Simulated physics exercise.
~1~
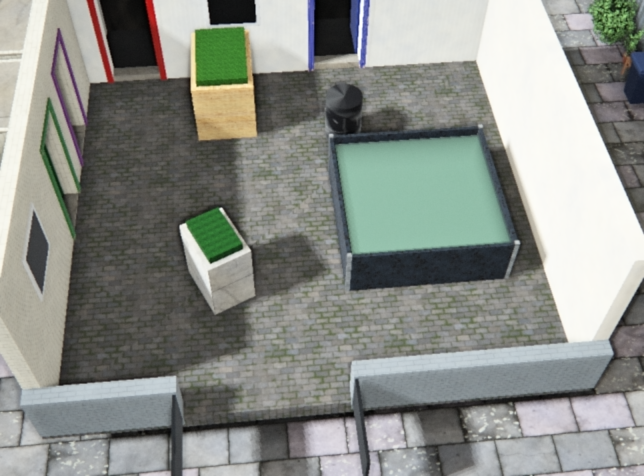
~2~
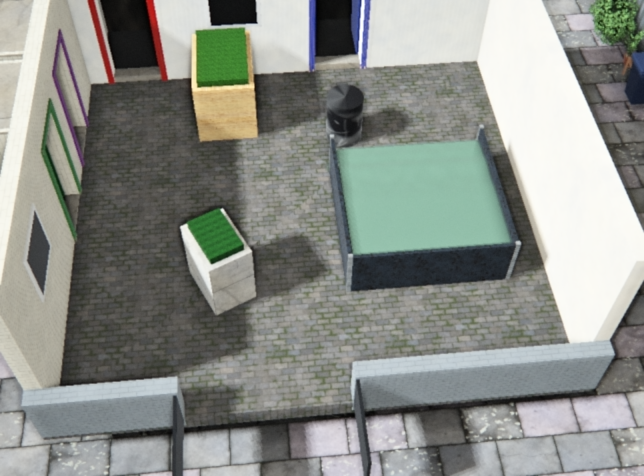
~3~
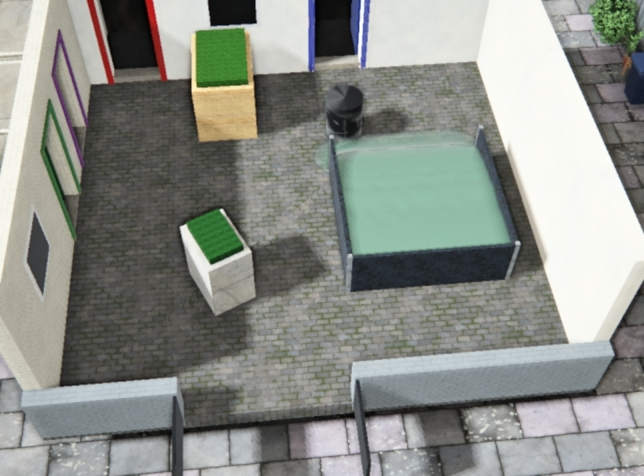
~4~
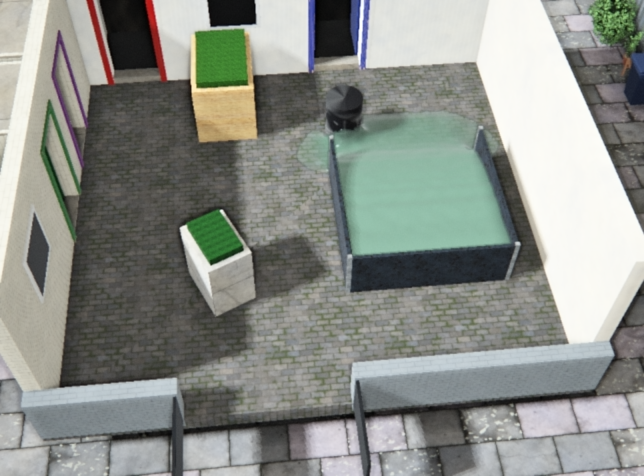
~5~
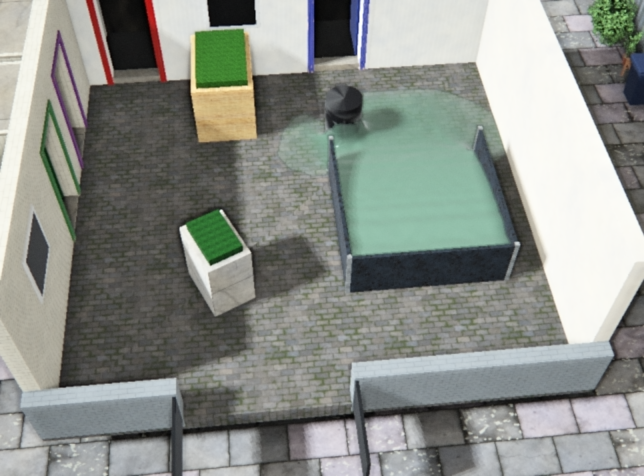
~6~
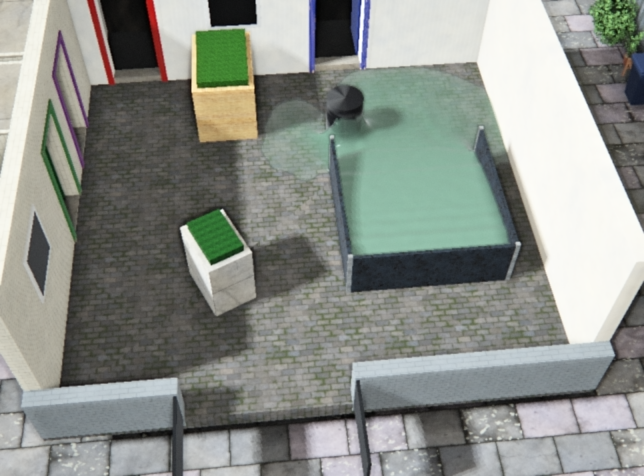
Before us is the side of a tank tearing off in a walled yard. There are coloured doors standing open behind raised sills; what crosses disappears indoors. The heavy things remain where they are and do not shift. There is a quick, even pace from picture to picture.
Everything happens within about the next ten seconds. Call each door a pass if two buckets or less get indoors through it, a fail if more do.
Green door: Fail, blue door: Fail, purple door: Fail, red door: Pass.
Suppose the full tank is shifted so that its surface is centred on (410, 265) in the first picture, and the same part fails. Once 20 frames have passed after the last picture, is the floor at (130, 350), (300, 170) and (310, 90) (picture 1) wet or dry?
Parched, soaked, soaked.
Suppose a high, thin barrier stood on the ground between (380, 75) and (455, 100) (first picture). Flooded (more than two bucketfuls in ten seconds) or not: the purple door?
In the end the purple door rises above the limit.
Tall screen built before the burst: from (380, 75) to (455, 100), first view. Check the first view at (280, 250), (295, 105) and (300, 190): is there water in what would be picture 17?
Taking the points in the order given, they are high and dry, inundated and high and dry.
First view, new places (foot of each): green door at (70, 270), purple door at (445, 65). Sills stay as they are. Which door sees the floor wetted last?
The door marked green.
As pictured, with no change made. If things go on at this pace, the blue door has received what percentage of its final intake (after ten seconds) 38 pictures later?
My estimate is close to 100 per cent.
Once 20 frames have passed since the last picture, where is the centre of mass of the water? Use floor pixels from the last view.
Centre of the water: Near (381, 145).
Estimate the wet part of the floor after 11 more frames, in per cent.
I'd guess some 35 per cent.
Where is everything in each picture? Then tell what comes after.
Still water in the tank at (419, 191), in the first picture.
The front is at a hidden place, out from the gap on the tank's far side, in the second picture.
Water pours out on the tank's far side and has run to a hidden place, in the third picture.
The front is at (305, 145), out from the gap on the tank's far side, in the fourth picture.
Water pours out on the tank's far side and has run to (295, 122), in the fifth picture.
Water pours out on the tank's far side and has run to (427, 70), in the sixth picture.
A moment on, water covers 25 % of the floor; the green door not reached, the blue door over two buckets in, the purple door not reached, the red door not reached.
Next, water covers 35 % of the floor; the green door not reached, the blue door far over two buckets in, the purple door not reached, the red door not reached.
Then, water covers 50 % of the floor; the green door under two buckets in, the blue door far over two buckets in, the purple door under two buckets in, the red door wet at the sill, nothing in.
Later, water covers 85 % of the floor; the green door over two buckets in, the blue door far over two buckets in, the purple door over two buckets in, the red door wet at the sill, nothing in.
In the end, water covers 95 % of the floor; the green door over two buckets in, the blue door far over two buckets in, the purple door over two buckets in, the red door wet at the sill, nothing in.
